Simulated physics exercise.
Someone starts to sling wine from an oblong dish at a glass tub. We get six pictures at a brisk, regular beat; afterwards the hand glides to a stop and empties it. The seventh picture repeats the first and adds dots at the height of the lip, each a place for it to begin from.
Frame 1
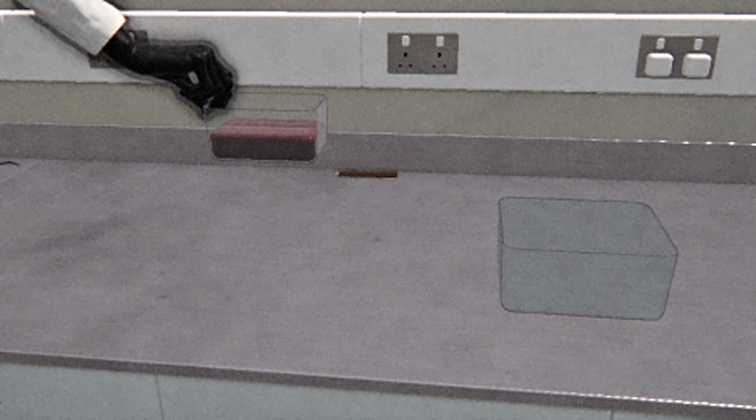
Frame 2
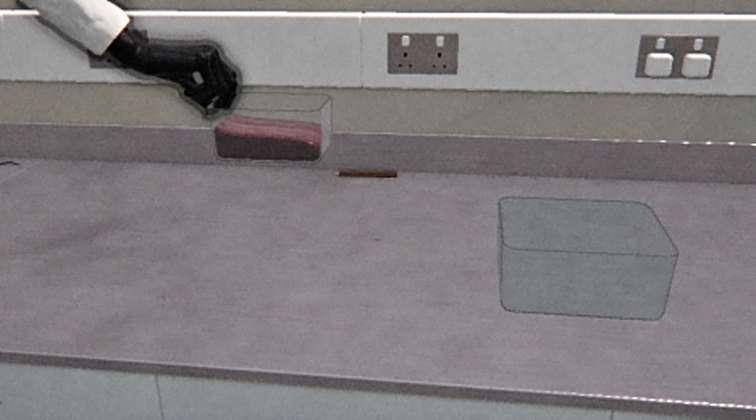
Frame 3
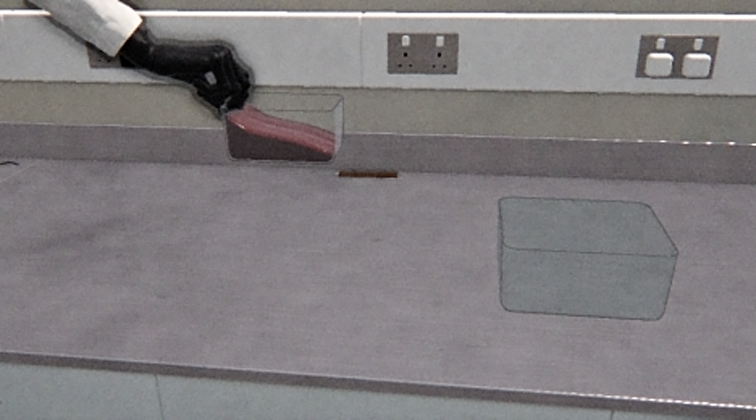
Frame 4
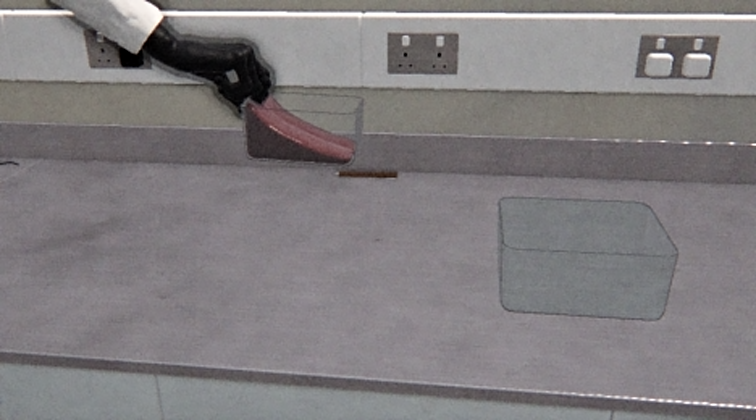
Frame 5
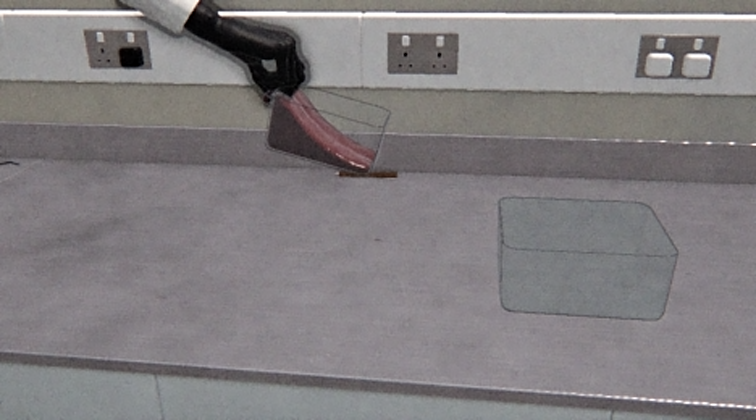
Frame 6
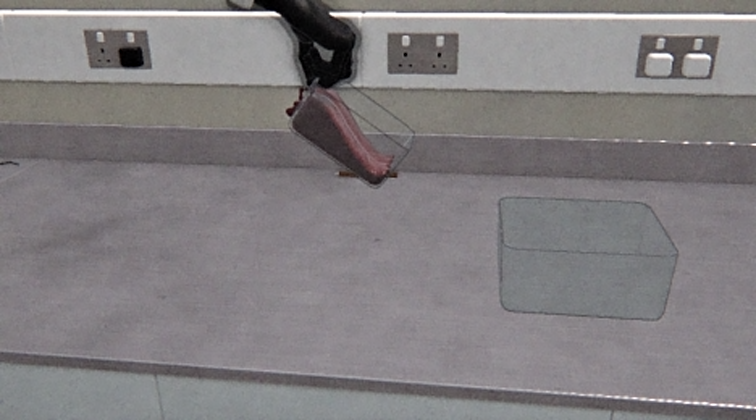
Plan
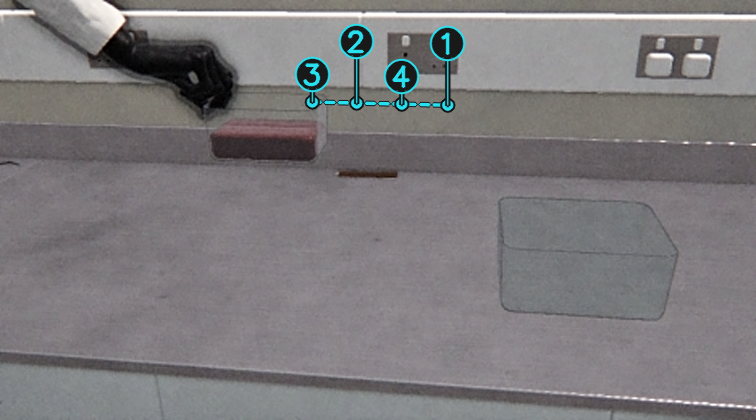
A black-gloved hand with a white sleeve holds a clear oblong dish of dark pink liquid at the upper left of a grey worktop, viewed from slightly above by a still camera. A larger clear tub sits at right, a small brown strip lies mid-counter, and sockets and switches line the wall. The hand carries the dish rightward, tilting it increasingly as the liquid surges toward its lower right end.
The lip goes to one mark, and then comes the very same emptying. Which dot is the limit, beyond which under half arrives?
It is 2.
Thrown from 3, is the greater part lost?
Yes, that goes wrong.
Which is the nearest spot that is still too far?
It is 3.
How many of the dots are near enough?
Three of the four.
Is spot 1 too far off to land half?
No, that is safe.
On the marked copy, 1 at (447, 105); 2 at (356, 103); 3 at (312, 102); 4 at (401, 104).
If 1 is chosen, about 79 % lands in the tub, 3 % falls short and 18 % goes beside or beyond.
If 2 is chosen, about 67 % lands in the tub, 24 % falls short and 10 % goes beside or beyond.
If 3 is chosen, about 27 % lands in the tub, 65 % falls short and 9 % goes beside or beyond.
If 4 is chosen, about 93 % lands in the tub, 3 % falls short and 4 % goes beside or beyond.
